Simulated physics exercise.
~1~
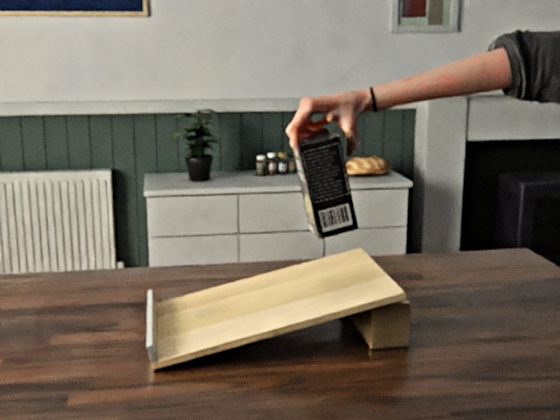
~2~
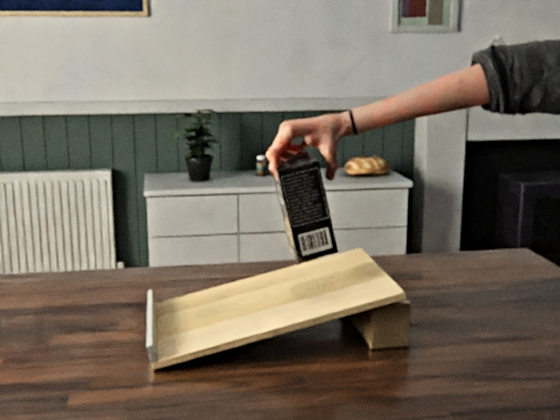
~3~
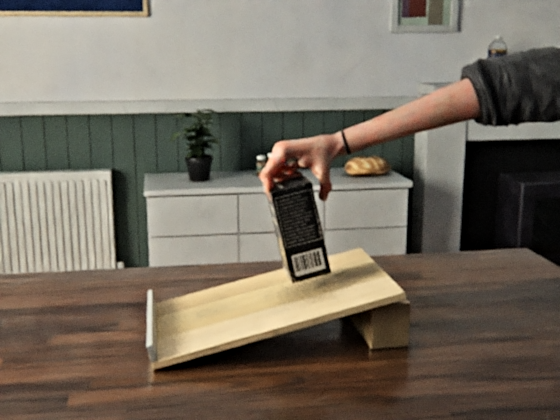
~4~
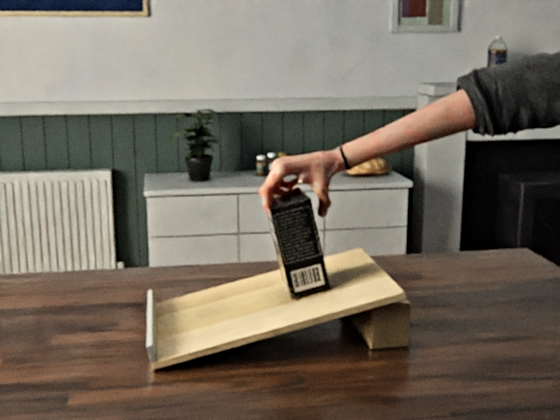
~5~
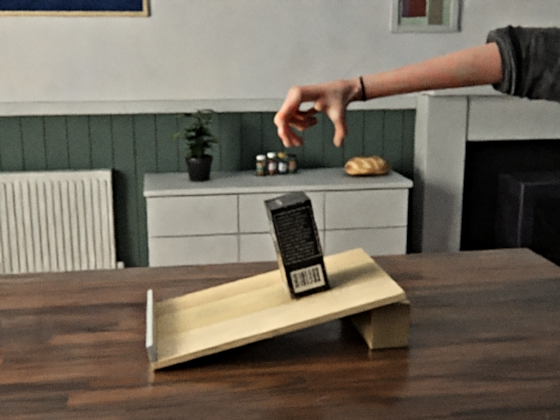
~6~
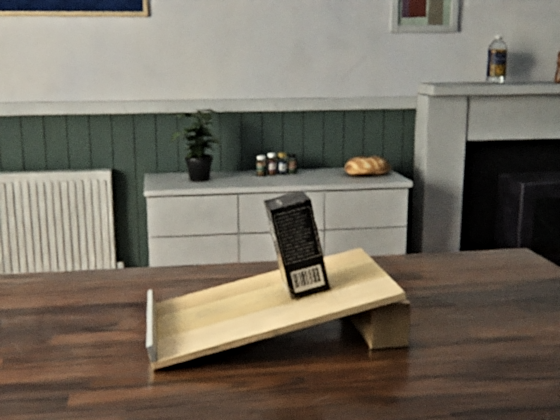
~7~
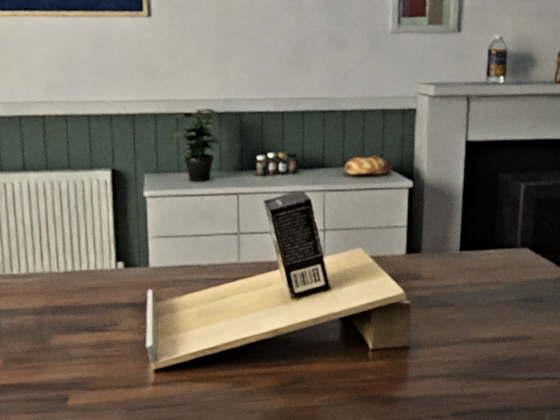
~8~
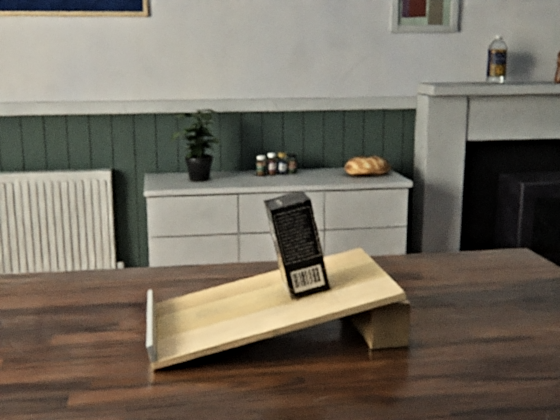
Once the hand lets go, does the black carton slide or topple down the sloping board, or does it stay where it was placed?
The black carton stays where it was placed, still leaning on the sloping board after the hand has gone.
